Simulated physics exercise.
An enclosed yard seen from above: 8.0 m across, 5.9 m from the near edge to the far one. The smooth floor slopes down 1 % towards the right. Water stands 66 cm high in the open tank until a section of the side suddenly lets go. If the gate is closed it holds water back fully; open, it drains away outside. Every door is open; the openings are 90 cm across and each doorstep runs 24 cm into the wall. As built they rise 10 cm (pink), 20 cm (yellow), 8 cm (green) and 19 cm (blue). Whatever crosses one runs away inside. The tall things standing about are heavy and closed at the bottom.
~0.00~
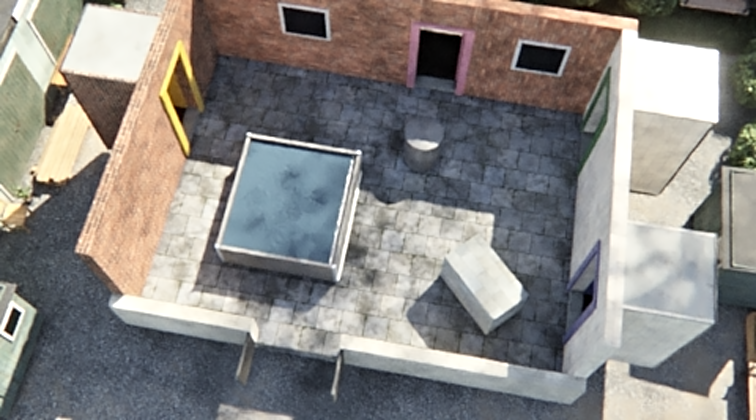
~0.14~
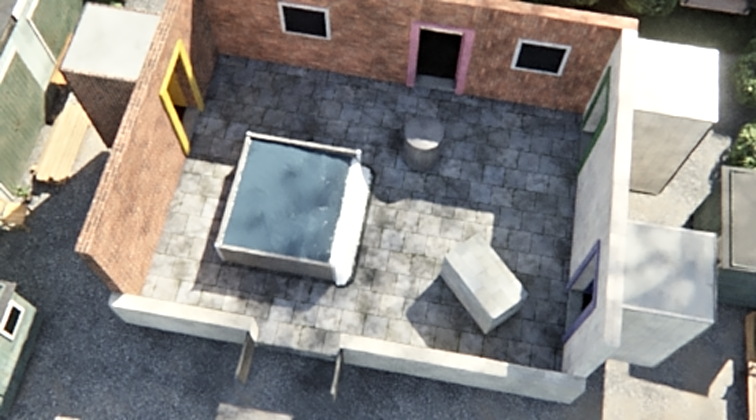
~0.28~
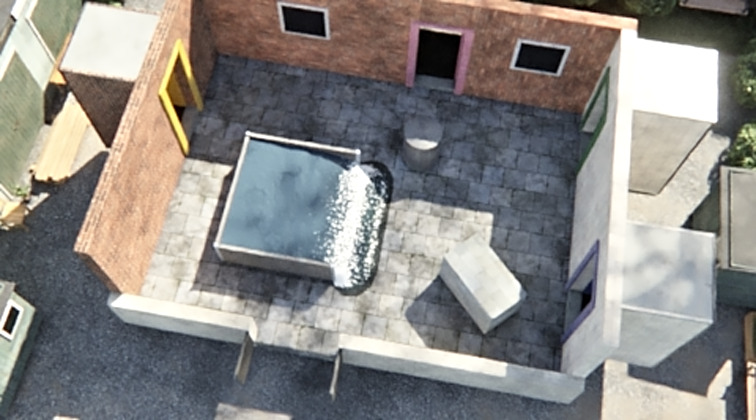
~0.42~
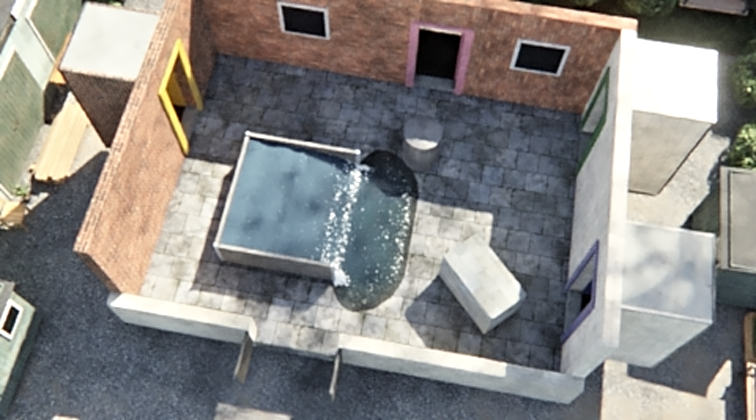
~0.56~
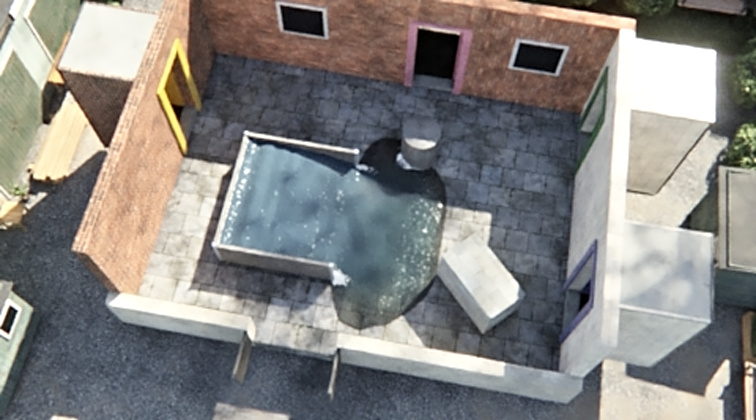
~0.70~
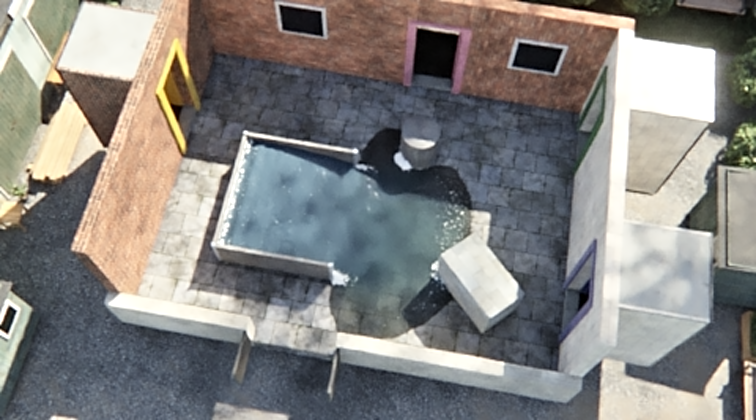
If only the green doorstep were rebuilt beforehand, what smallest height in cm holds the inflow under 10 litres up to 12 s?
At least 25 cm or so.
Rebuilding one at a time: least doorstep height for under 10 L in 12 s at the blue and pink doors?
Roughly 27 cm at blue and 8.5 cm at pink.
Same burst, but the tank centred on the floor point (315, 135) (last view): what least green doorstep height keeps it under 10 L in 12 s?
Some 32 cm.
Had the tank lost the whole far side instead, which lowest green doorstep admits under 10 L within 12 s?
Some 23 cm.
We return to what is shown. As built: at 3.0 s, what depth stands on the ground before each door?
In cm: Pink 5, yellow 0, green 19, blue 23.
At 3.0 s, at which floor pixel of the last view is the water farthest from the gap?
Around (577, 117).
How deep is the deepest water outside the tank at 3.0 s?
Roughly 45 cm.
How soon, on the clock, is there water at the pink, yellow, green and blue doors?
Pink 1.6 s, yellow 6.5 s, green 2.0 s, blue 1.8 s.
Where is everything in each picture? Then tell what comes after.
The open tank at (291, 200) is whole and still, 66 cm deep; the green door at (593, 127) is dry, in the first picture.
The gap is at (346, 217), the front 0.3 m out at (355, 261); the back of the open tank holds 66 cm, in the second picture.
Water pours out at (345, 218) and has run 0.7 m, to (370, 278); about 12 cm deep outside, 66 cm at the back, in the third picture.
Water pours out at (345, 219) and has run 1.2 m, to (398, 277); about 11 cm deep outside, 66 cm at the back, in the fourth picture.
The front is at (437, 246), 1.9 m from the gap at (344, 219); 5.8 m2 of floor is wet, 60 cm left at the back, in the fifth picture.
The front is at a hidden place, 2.4 m from the gap at (343, 219); 7.5 m2 of floor is wet, 55 cm left at the back; the green door at (589, 126), 5.1 m from the gap, is still 2.6 m from the nearest water, in the sixth picture.
After 1.4 s water covers 35 % of the floor, deepest (40 cm) near (443, 261); it has not reached the green door.
After 3.0 s water covers 50 % of the floor, deepest (45 cm) near (577, 117); 19 cm at the green door, 26 litres in over its 8 cm doorstep.
After 12.0 s water covers 100 % of the floor, deepest (14 cm) near (505, 375); 9 cm at the green door, 300 litres in over its 8 cm doorstep.
At the green door as built, the water arrived by 2.0 s and peaked near 22 cm at 4.2 s.
Run again over the same 12 s with other heights there, 33 litres in over 20 cm, 5 litres over 27 cm. The limit of 10 litres is kept from about 25 cm up.
